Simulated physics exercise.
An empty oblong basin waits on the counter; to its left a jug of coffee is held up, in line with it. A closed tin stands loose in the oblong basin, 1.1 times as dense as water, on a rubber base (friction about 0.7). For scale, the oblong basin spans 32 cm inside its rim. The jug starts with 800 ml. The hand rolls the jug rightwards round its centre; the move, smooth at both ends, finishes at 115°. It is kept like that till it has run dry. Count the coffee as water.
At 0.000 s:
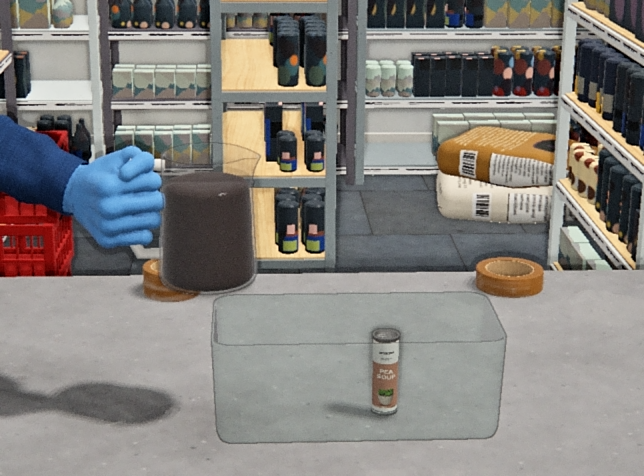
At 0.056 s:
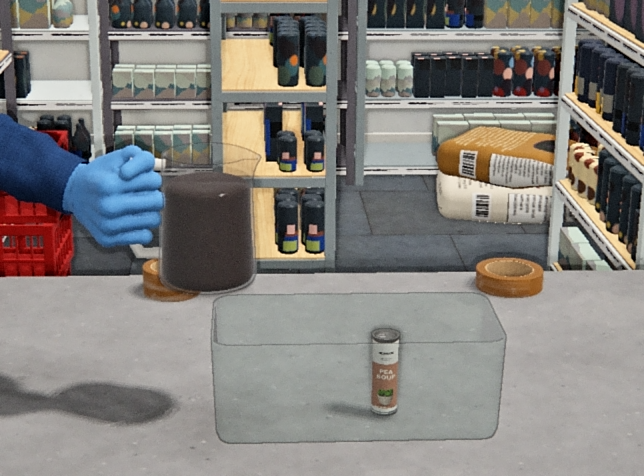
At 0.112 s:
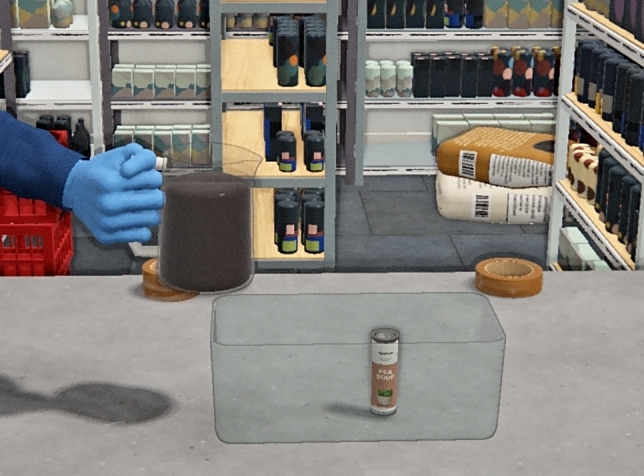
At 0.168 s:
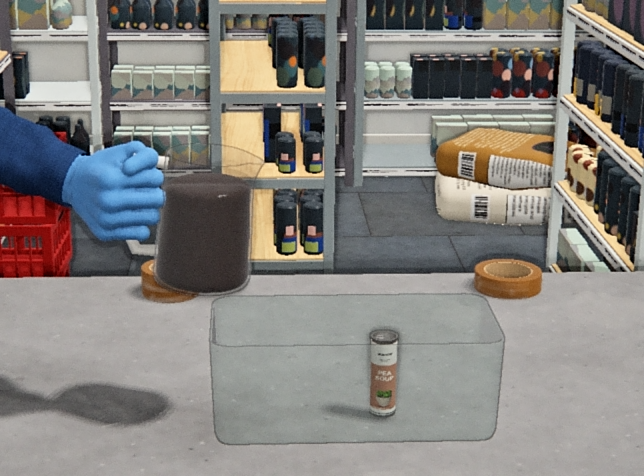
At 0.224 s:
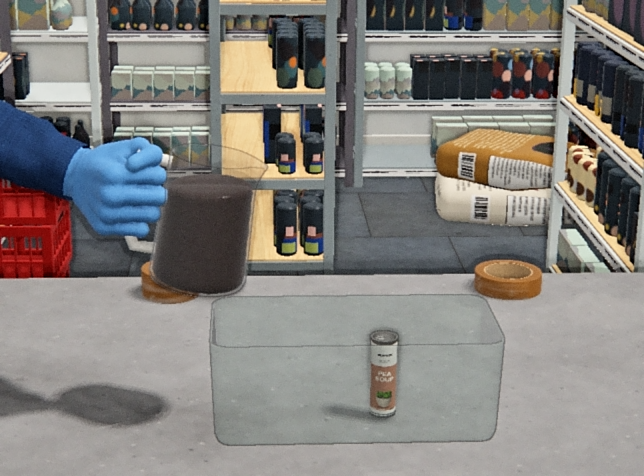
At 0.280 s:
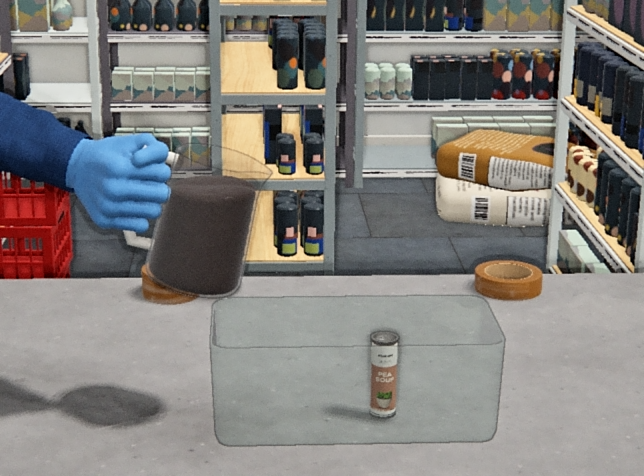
In the video, a blue-gloved hand holds a clear jug of dark liquid above a counter, left of an empty clear basin with a small tin standing inside, and slowly tilts the jug slightly to the right.
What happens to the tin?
It stays up.
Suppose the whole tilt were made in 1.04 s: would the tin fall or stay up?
Then it remains upright.
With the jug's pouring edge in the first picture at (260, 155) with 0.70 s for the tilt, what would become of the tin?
Then it keeps standing.
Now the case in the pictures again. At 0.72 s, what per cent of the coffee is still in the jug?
Near 90 in a hundred.
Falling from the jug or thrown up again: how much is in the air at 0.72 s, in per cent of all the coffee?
Some 8 per cent.
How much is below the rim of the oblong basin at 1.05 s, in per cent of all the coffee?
Near 48 in a hundred.
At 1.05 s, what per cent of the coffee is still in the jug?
Near 36 in a hundred.
Then, 0.72 s in, the tilt is 71° and 91 per cent is still to pour; the tin stands where it began.
Then, 1.05 s in, the tilt is 107° and 35 per cent is still to pour; the tin stands where it began.
Then, 1.39 s in, the tilt is 115° and 2 per cent is still to pour; the tin stands where it began.
Then, 1.76 s in, the tilt is 115° and 0 per cent is still to pour; the tin stands where it began.
Finally, the tin stands where it began.
